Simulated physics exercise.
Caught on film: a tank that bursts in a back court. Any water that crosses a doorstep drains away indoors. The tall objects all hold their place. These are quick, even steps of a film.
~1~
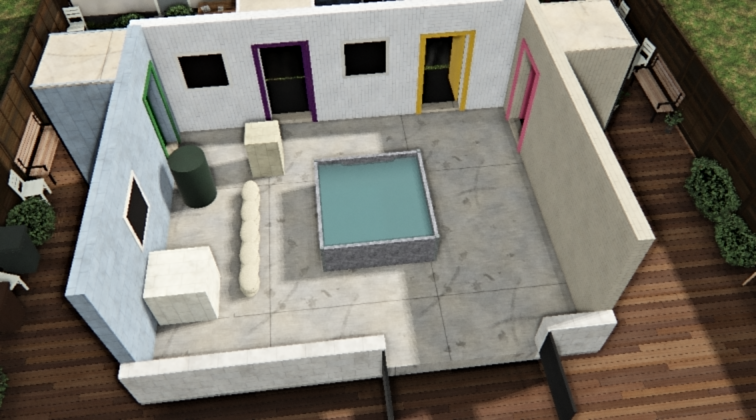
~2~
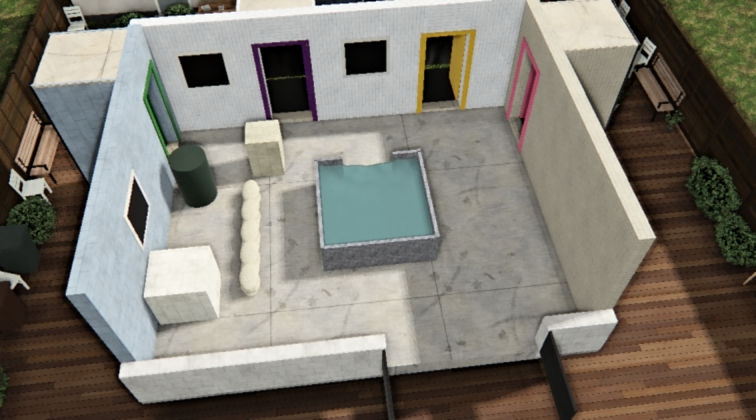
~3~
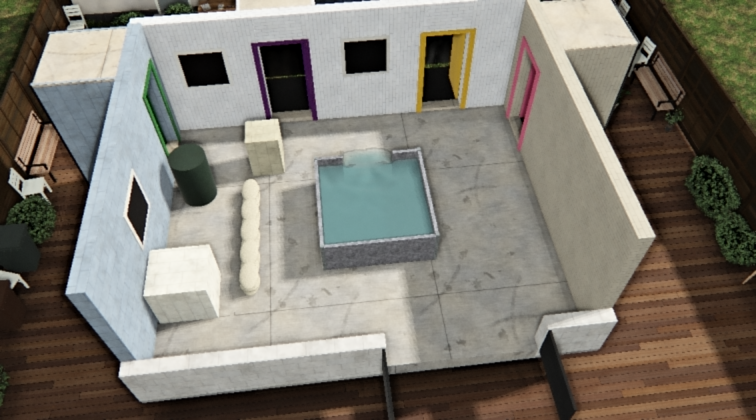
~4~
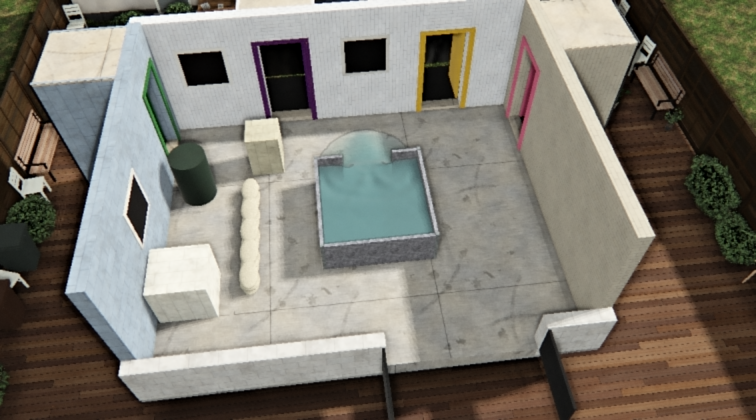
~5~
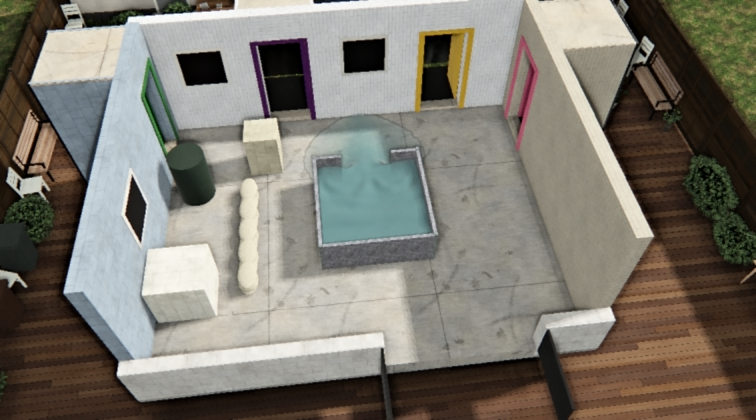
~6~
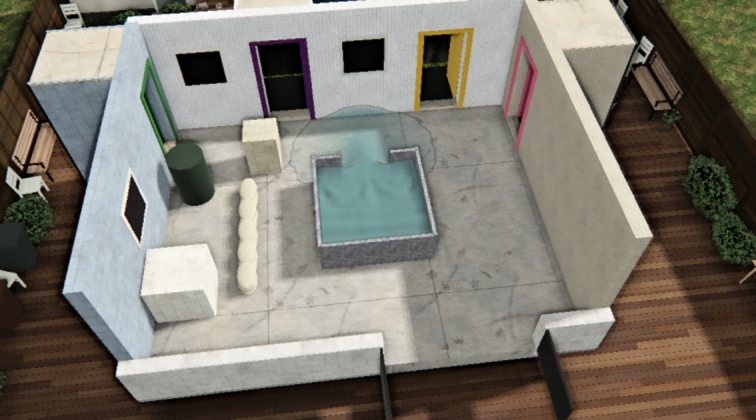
A square, grey-walled open tank of still teal water stands in the middle of a paved court, seen from high above. Behind it, a white wall holds purple and yellow doorways, while a dark green cylinder, pale blocks and a lumpy cream row stand left. A gap opens in the tank's far side, and water pours through, spreading outward in a widening, rounded sheet.
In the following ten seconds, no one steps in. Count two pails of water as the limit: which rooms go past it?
The purple door goes past it; the yellow door goes past it; the pink door goes past it; the green door goes past it.
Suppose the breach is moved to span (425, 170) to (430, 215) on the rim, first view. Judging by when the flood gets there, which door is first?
Answer: The one in pink.
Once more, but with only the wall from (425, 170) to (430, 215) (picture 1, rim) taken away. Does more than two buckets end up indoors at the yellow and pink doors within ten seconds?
Note - yellow door: Past the mark, pink door: Past the mark.
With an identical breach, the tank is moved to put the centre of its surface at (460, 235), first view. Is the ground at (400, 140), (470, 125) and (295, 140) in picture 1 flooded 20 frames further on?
Hit, hit, hit.
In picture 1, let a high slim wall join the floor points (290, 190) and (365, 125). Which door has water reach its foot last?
That would be the door marked green.
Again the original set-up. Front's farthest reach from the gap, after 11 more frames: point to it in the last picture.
Somewhere close to (179, 130).
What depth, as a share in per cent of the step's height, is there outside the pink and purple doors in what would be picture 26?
I'd put the first at close to 290 per cent and the second at close to 120 per cent.
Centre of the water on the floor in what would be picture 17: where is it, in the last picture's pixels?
Centre: Close to (365, 178).
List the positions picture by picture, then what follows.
In the first picture, still water in the open tank at (373, 199).
In the second picture, water pours out on the open tank's far side and has run to a hidden place.
In the third picture, water pours out on the open tank's far side and has run to (383, 152).
In the fourth picture, the front is at (369, 132), out from the gap on the open tank's far side.
In the fifth picture, water pours out on the open tank's far side and has run to (370, 115).
In the sixth picture, the front is at (401, 113), out from the gap on the open tank's far side.
A moment on, water covers 20 % of the floor; the purple door under two buckets in, the yellow door wet at the sill, nothing in, the pink door not reached, the green door not reached.
Next, water covers 25 % of the floor; the purple door under two buckets in, the yellow door under two buckets in, the pink door under two buckets in, the green door wet at the sill, nothing in.
Then, water covers 35 % of the floor; the purple door over two buckets in, the yellow door over two buckets in, the pink door far over two buckets in, the green door over two buckets in.
Later, water covers 65 % of the floor; the purple door over two buckets in, the yellow door over two buckets in, the pink door far over two buckets in, the green door far over two buckets in.
In the end, water covers 90 % of the floor; the purple door over two buckets in, the yellow door over two buckets in, the pink door far over two buckets in, the green door far over two buckets in.
